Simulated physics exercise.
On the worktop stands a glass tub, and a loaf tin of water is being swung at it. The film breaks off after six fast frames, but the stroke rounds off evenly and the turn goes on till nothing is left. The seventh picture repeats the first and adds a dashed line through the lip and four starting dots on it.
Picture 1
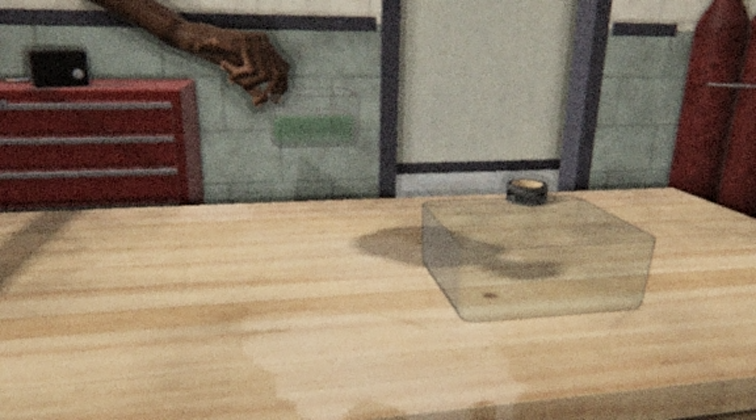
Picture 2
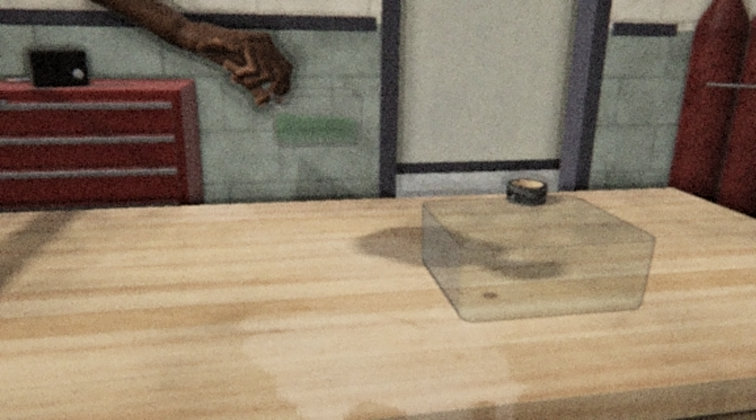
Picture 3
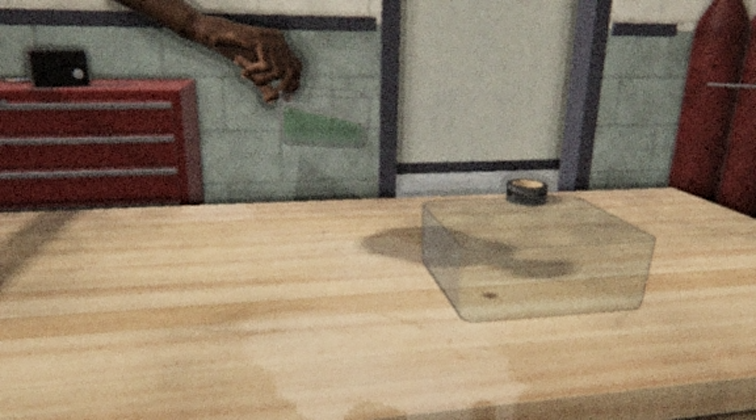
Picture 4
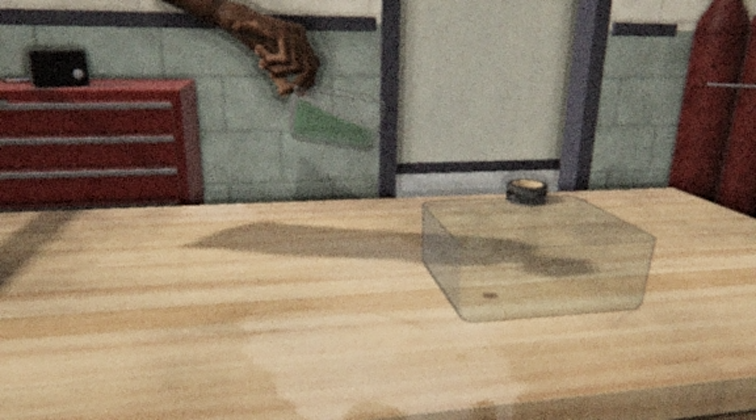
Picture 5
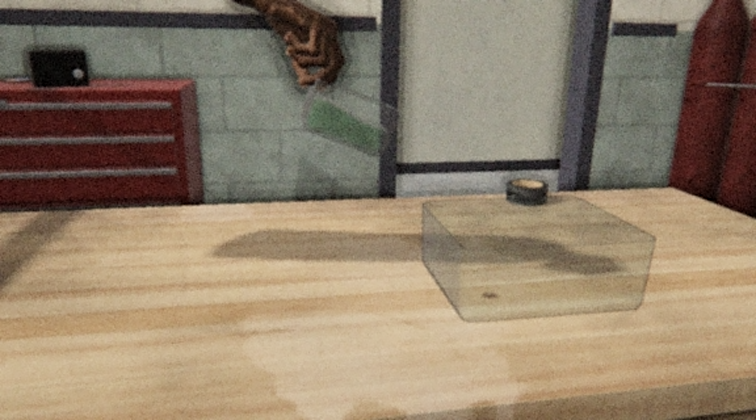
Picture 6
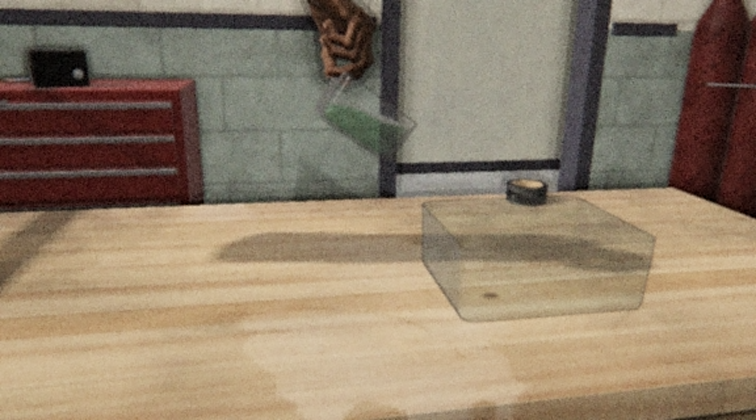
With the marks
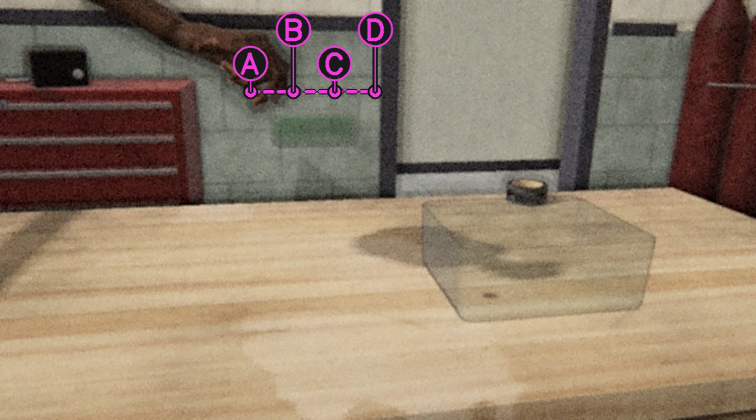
A hand held a clear container of green liquid level above a wooden worktop, then moved it a little to the right and tilted it steadily, with a glass tub standing on the worktop.
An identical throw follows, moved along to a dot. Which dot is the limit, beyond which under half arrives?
I would pick dot B.
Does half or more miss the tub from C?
No.
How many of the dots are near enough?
Three of them.
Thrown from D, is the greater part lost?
No, not at all.
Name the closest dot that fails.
A it is.
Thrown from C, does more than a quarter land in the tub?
Yes, it does.
On the marked copy, A at (250, 91); B at (293, 91); C at (334, 91); D at (375, 91).
With A, about 4 % lands in the tub, 94 % falls short.
With B, about 76 % lands in the tub, 18 % falls short and 6 % goes beside or beyond.
With C, about 87 % lands in the tub, 5 % falls short and 8 % goes beside or beyond.
With D, about 88 % lands in the tub, 2 % falls short and 11 % goes beside or beyond.
